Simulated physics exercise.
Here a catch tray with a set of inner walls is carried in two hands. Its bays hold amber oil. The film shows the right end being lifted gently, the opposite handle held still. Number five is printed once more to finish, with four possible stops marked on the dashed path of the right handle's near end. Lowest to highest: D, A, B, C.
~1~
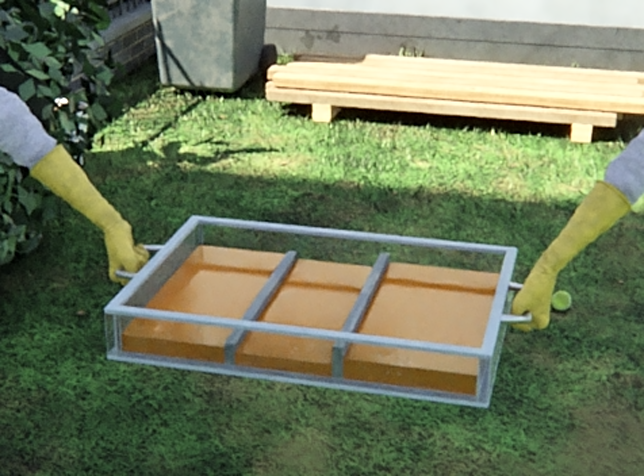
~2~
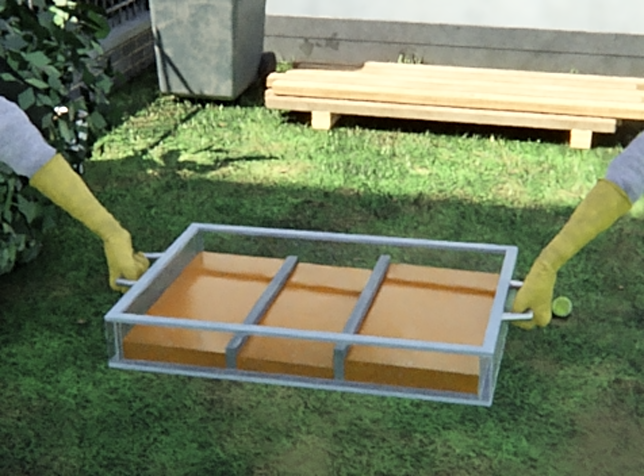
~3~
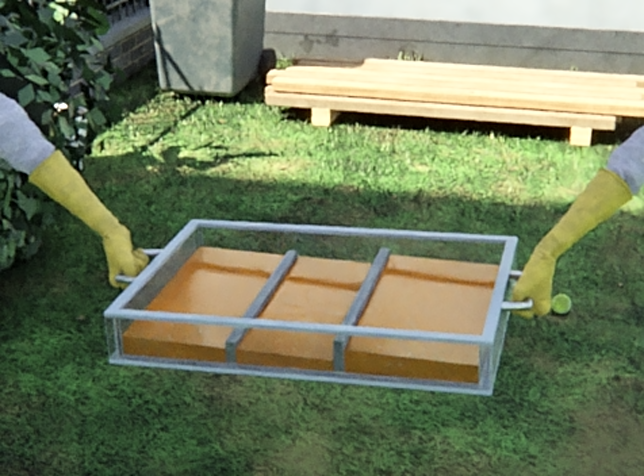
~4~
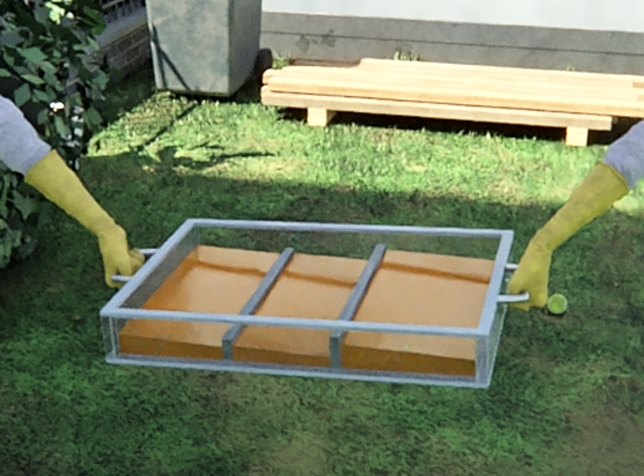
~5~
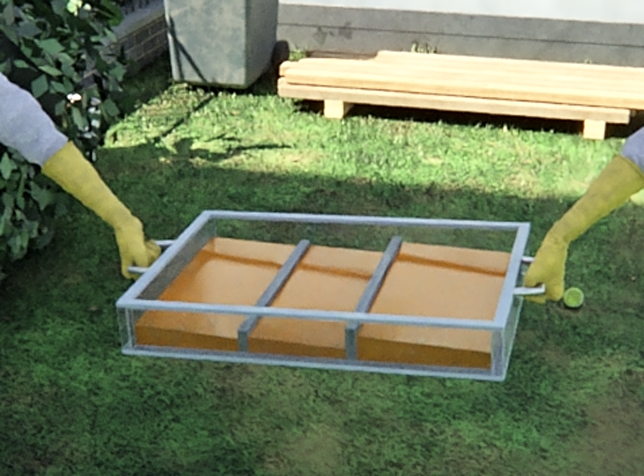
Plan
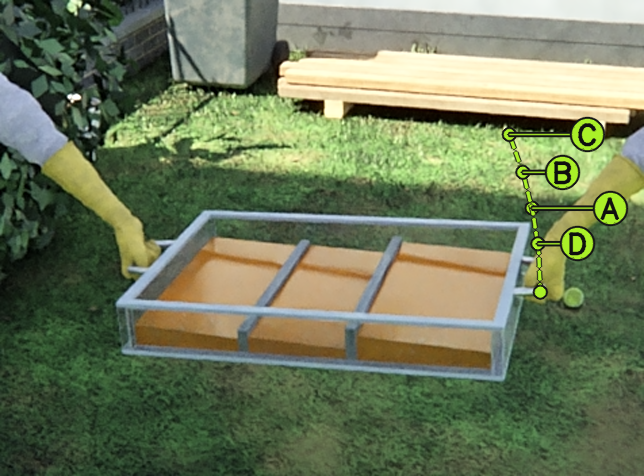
Two yellow-gloved hands holding a clear three-bay tray of amber liquid above grass, tilting it slightly down to the left.
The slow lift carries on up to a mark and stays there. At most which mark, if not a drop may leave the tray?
That is mark A.
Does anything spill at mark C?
Yes, it does.
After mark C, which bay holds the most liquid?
That is the left bay.
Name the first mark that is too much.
That is mark B.
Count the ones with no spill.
Two of them.
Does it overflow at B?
Yes, that goes wrong.
In lime, A at (532, 208); B at (522, 172); C at (509, 134); D at (537, 243).
For mark A, nothing spills; the left bay holds the most.
For mark B, about 11 % goes over the rim.
For mark C, about 29 % goes over the rim.
For mark D, nothing spills; the right bay holds the most.
